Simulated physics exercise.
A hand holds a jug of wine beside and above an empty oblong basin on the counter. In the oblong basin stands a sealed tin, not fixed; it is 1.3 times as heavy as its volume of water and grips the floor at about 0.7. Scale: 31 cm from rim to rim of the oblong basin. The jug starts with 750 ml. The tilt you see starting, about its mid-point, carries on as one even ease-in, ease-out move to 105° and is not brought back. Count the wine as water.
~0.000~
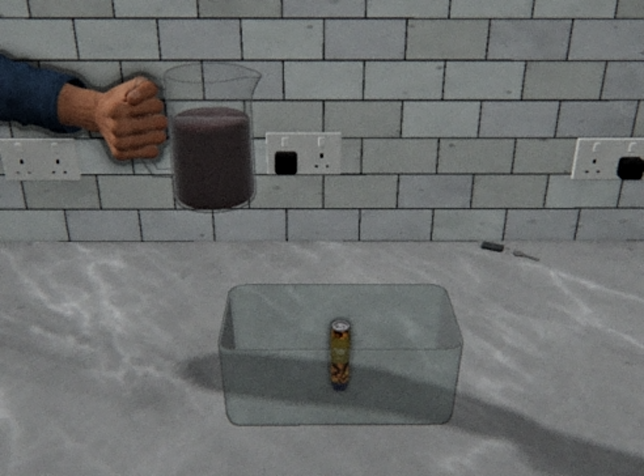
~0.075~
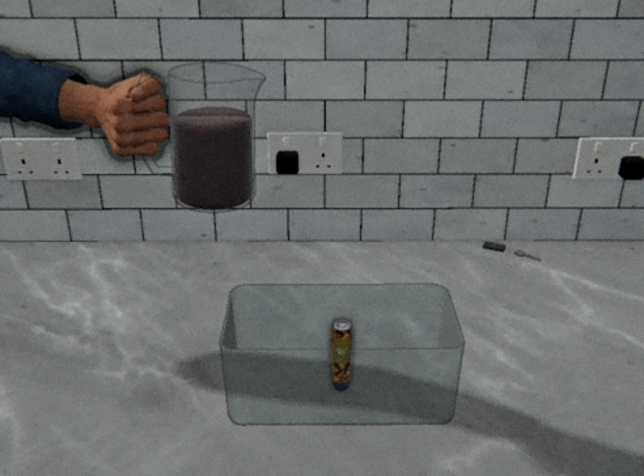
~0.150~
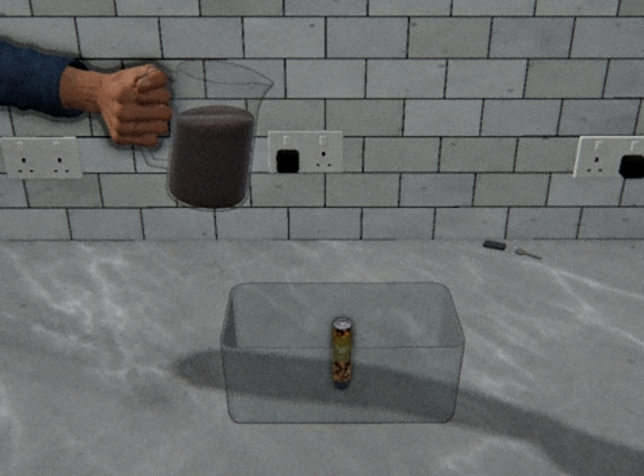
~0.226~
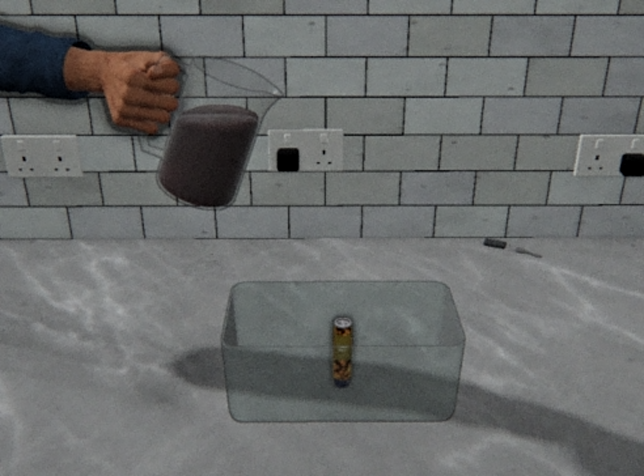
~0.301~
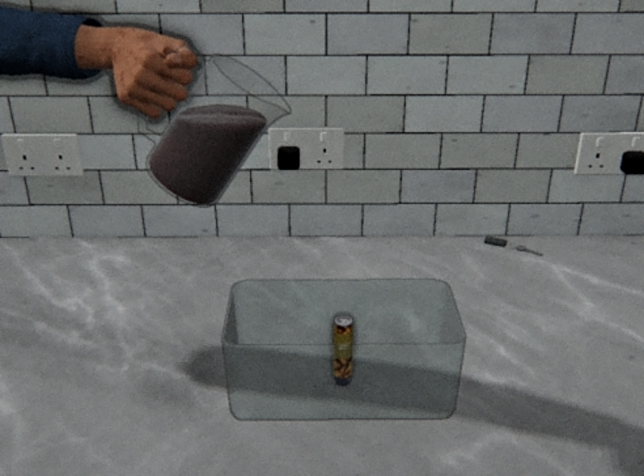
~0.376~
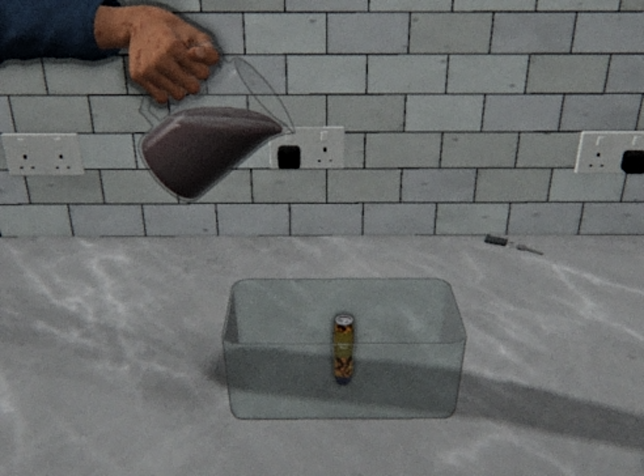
A hand at the upper left tilted a clear jug of dark liquid steadily to the right, until the liquid slanted up near its lip, above a clear oblong basin with a small tin standing in it.
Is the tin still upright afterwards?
It remains upright.
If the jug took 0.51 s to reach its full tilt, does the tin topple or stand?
Then it stays up.
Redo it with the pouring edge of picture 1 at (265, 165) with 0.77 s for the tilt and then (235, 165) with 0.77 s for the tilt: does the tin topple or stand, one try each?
First it falls; then it topples.
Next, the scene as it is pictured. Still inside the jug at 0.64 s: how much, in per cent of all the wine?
Near 74 in a hundred.
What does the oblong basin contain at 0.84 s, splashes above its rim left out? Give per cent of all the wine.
Some 36 per cent.
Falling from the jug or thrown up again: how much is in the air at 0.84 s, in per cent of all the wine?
Near 36 in a hundred.
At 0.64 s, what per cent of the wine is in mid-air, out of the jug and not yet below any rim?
Near 24 in a hundred.
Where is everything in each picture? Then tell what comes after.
Tilt 0°; pouring edge (262, 74); surface from (171, 116) to (250, 117); the oblong basin's rim runs from (225, 316) to (454, 316); the tin's top is at (341, 329), in the first frame.
Tilt 2°; pouring edge (266, 76); surface from (174, 117) to (252, 117), in the second frame.
Tilt 10°; pouring edge (274, 83); surface from (176, 117) to (255, 116), in the third frame.
Tilt 21°; pouring edge (284, 94); surface from (173, 128) to (260, 116), in the fourth frame.
Tilt 35°; pouring edge (292, 111); surface from (160, 136) to (269, 117), in the fifth frame.
Tilt 51°; pouring edge (296, 131); surface from (145, 132) to (283, 124), in the sixth frame.
Then, 0.64 s in, the tilt is 98° and 74 per cent is still to pour; the tin stands where it began.
Then, 0.84 s in, the tilt is 105° and 28 per cent is still to pour; the tin stands where it began.
Then, 1.05 s in, the tilt is 105° and 8 per cent is still to pour; the tin stands where it began.
Then, 1.27 s in, the tilt is 105° and 1 per cent is still to pour; the tin stands where it began.
Finally, the tin stands where it began.
